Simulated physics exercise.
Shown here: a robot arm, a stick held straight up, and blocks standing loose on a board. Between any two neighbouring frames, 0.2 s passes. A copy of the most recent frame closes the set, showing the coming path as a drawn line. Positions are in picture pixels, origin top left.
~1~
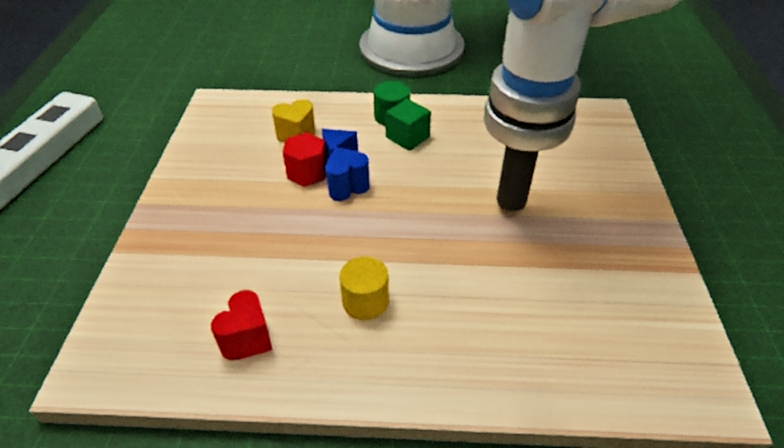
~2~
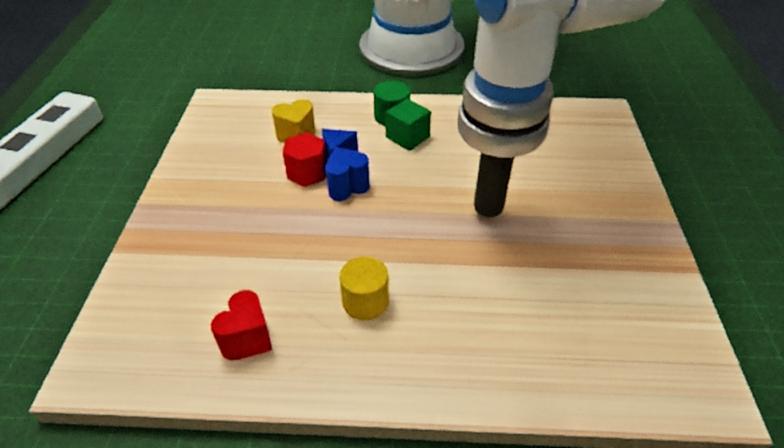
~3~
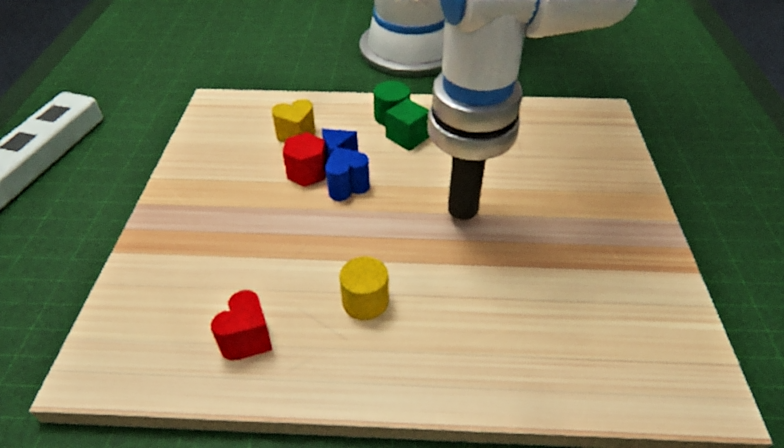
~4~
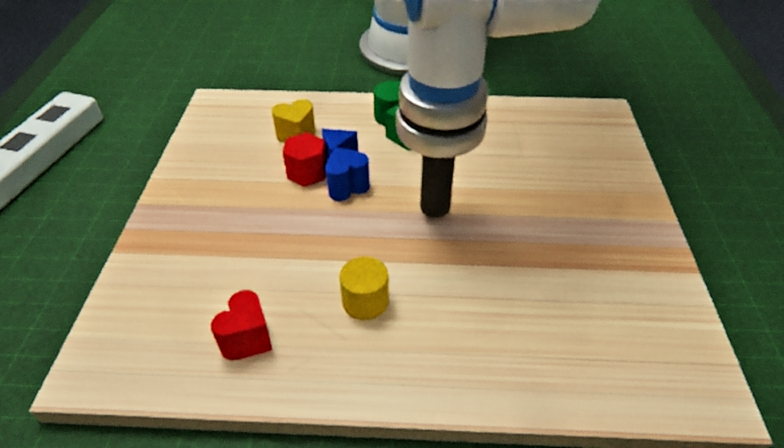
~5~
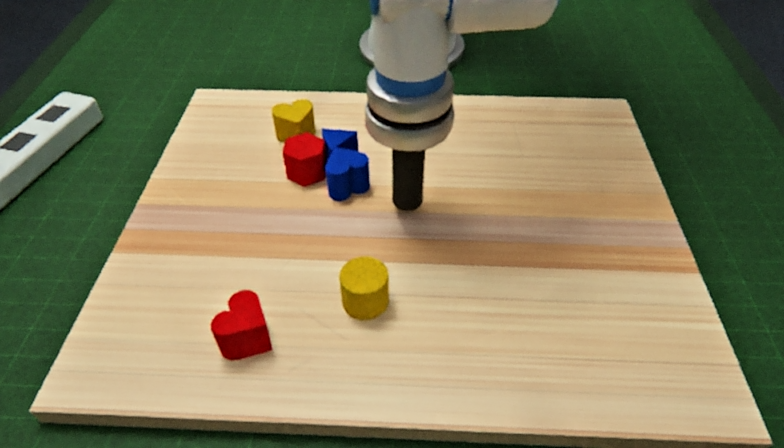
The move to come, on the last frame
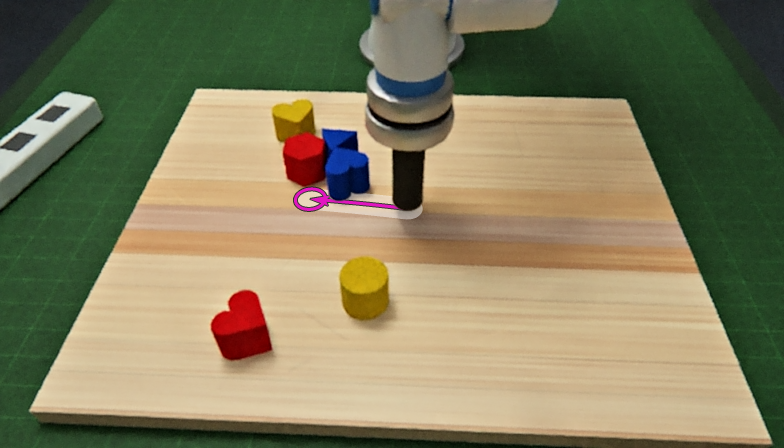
A robot arm holding a black stick upright starts at the right side of a wooden board and glides steadily left across it. It passes in front of the green blocks, hiding them from view, and is last seen just right of the blue blocks, while every visible block stays still.
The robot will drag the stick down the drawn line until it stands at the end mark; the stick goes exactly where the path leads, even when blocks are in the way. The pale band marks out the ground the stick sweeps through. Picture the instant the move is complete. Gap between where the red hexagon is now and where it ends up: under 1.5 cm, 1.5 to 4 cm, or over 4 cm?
Shift of under 1.5 cm.
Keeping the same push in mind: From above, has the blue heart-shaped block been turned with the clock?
It seems so.
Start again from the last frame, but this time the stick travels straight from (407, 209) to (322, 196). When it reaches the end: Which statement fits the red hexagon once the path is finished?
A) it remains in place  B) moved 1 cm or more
Option B.
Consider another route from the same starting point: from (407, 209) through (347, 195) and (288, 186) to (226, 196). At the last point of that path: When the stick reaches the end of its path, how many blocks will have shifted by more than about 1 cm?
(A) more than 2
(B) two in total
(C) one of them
I'll go with A - more than 2.
Path on the board, in a line from (407, 209) to (310, 199).
On the path given first. One third of the way, stick (374, 198); nothing pushed yet.
Two thirds of the way, stick (342, 195); blue triangle (336, 132), turned 15° clockwise; blue heart-shaped block (337, 156), turned 20° clockwise.
At the end, stick (309, 192); red hexagon (301, 142), turned 15° anticlockwise; blue triangle (336, 132), turned 15° clockwise; blue heart-shaped block (333, 154), turned 45° clockwise.
